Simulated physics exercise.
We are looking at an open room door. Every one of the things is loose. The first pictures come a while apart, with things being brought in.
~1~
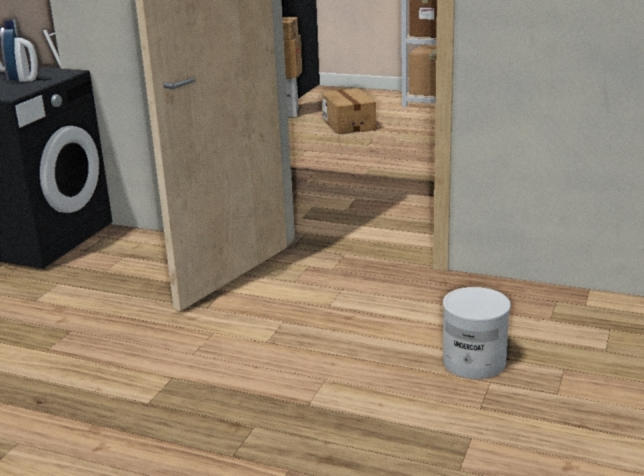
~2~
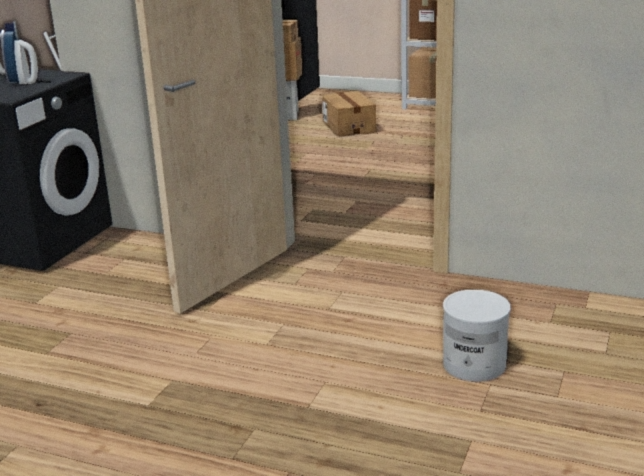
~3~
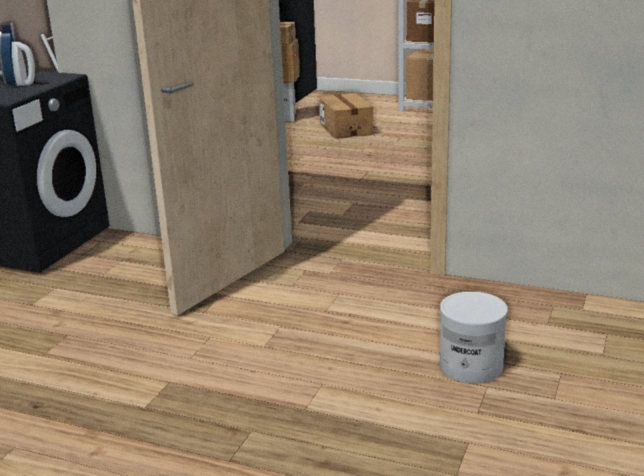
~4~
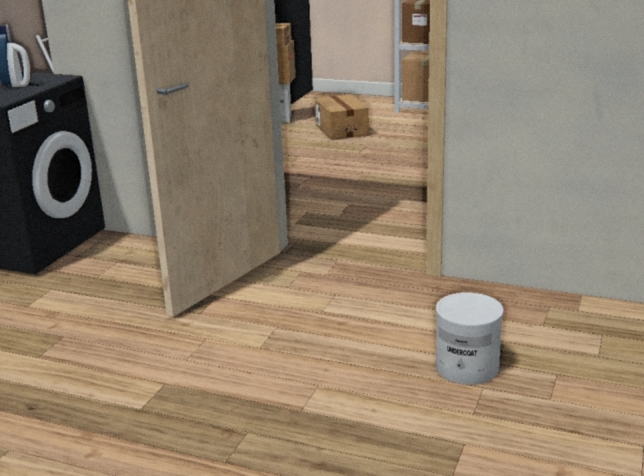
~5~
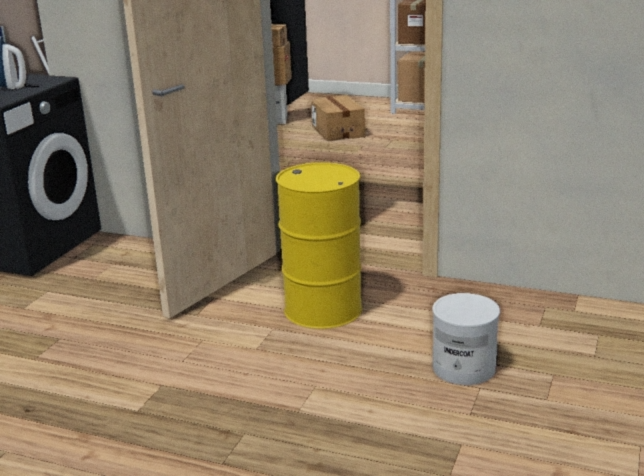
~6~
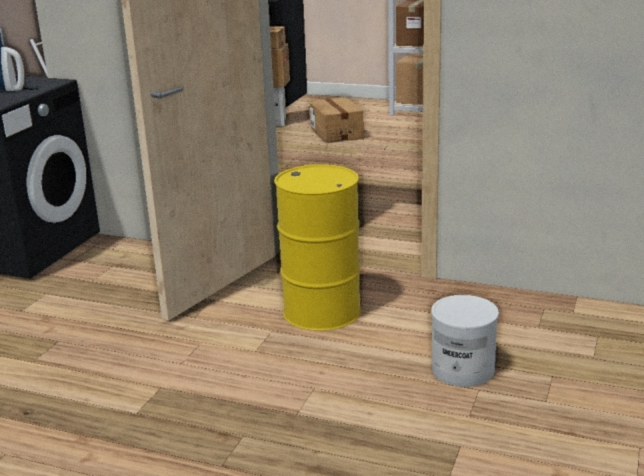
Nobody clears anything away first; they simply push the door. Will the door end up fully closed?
So the door never meets the frame after all.
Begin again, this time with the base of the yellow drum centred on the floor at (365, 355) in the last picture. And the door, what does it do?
What you'd see next is that it swings to completion.
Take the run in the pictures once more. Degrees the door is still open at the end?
About 60°.
Then, 0.50 s after the last picture, open by 92°.
Then, 0.70 s after the last picture, open by 82°.
Then, 1.00 s after the last picture, open by 63°.
At rest, open by 62°; both in place. Seen from the same camera at the end, yellow drum near (322, 247).
